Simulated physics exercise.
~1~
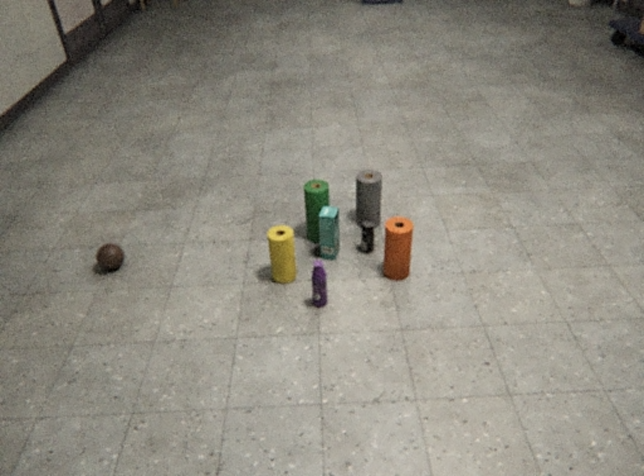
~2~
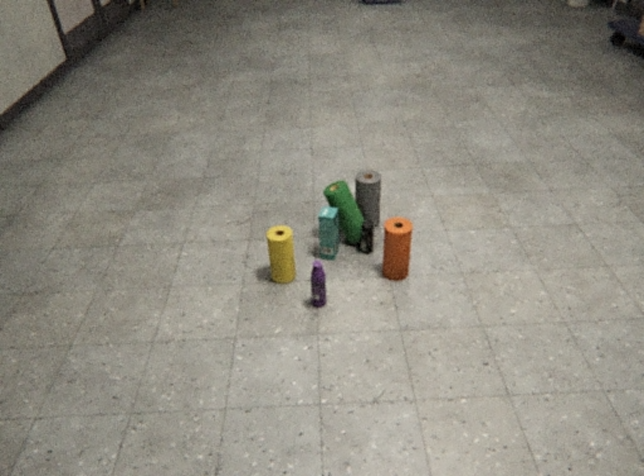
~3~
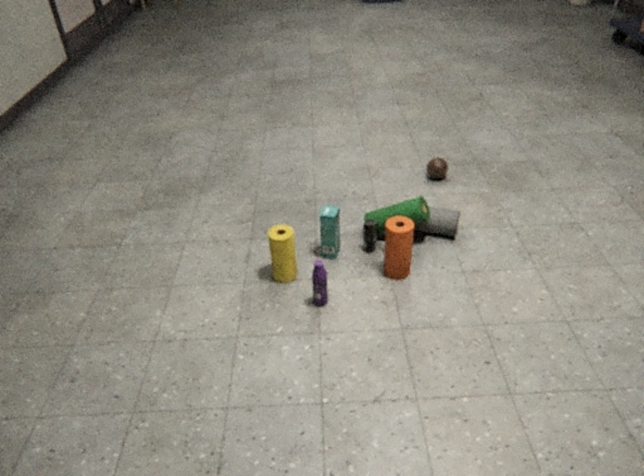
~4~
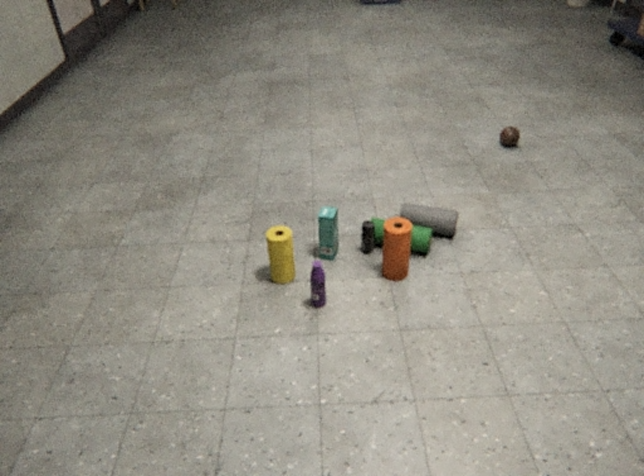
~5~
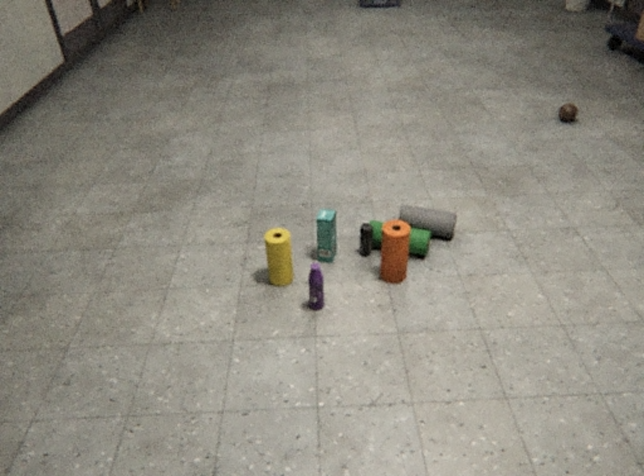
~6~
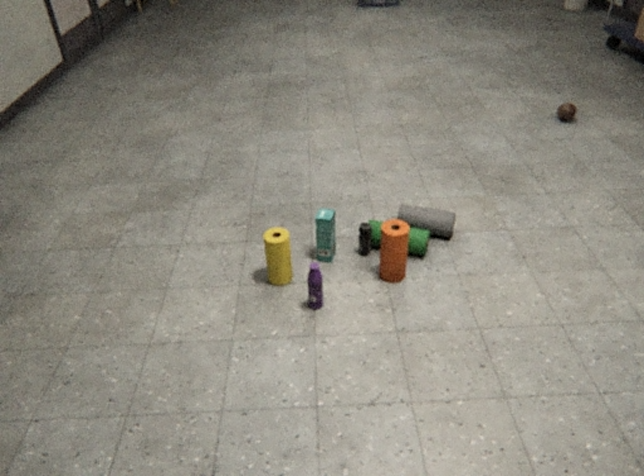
At the start, a brown ball sits to the left of a loose group of upright objects on a tiled floor, among them green, grey, yellow and orange rolls, a turquoise carton, a purple bottle and a small black can. The ball then drops out of sight as the green roll leans over to the right, close to the grey one. Next, both rolls are down on their sides, and the ball reappears beyond them. It travels away toward the upper right and ends up far back. The green and grey rolls lie behind the orange roll, while everything else in the group still stands.
